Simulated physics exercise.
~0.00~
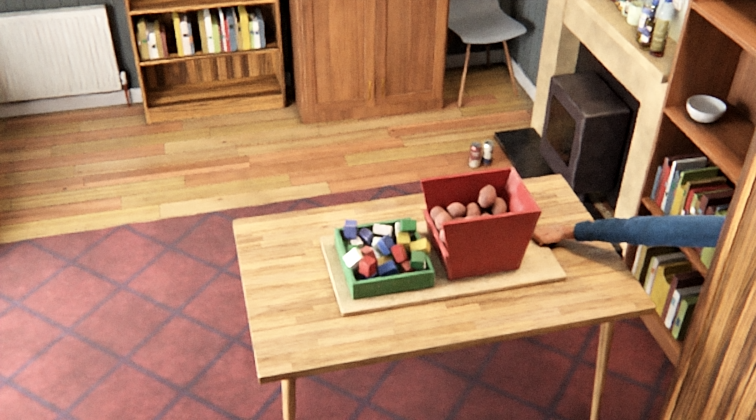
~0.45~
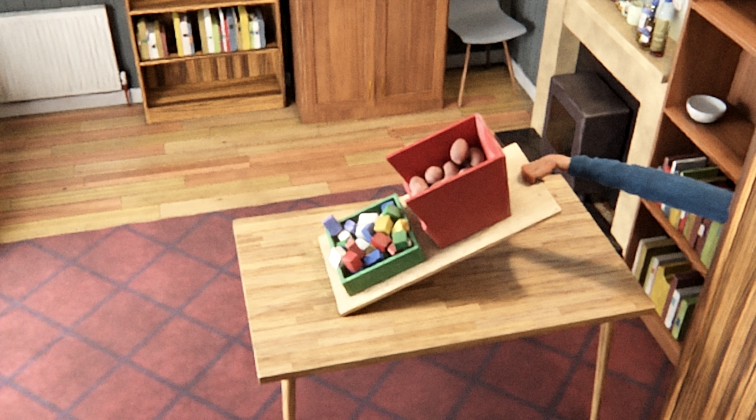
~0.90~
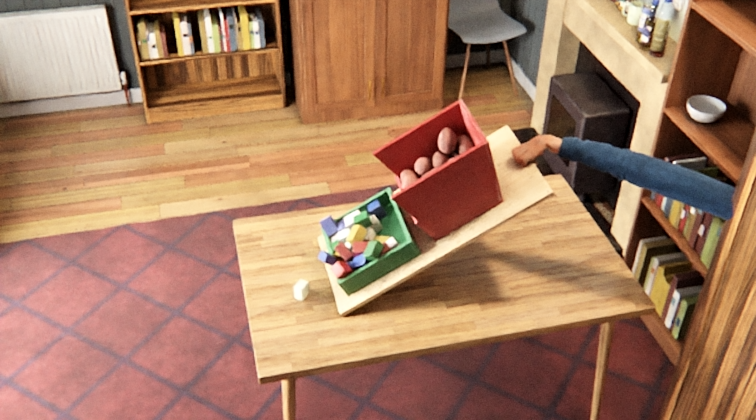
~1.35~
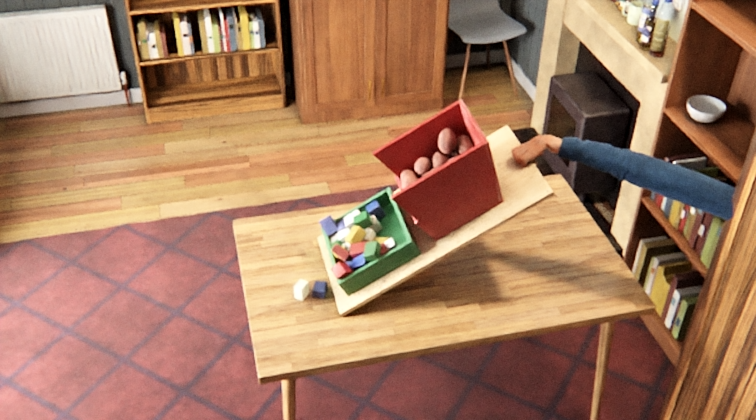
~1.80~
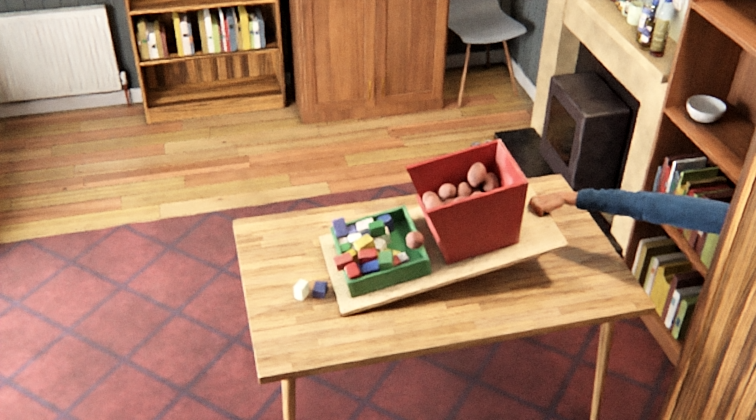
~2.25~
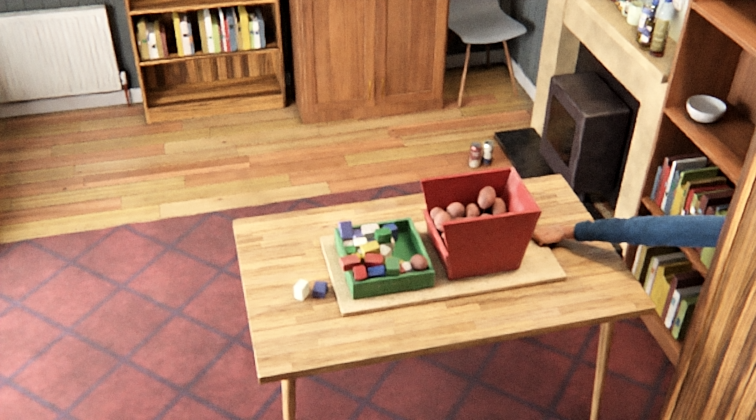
A hand tipped up the right side of a board holding a red box of potatoes and a green box of toy bricks, spilling two bricks onto the table, then lowered it flat, with a potato ending up among the bricks.
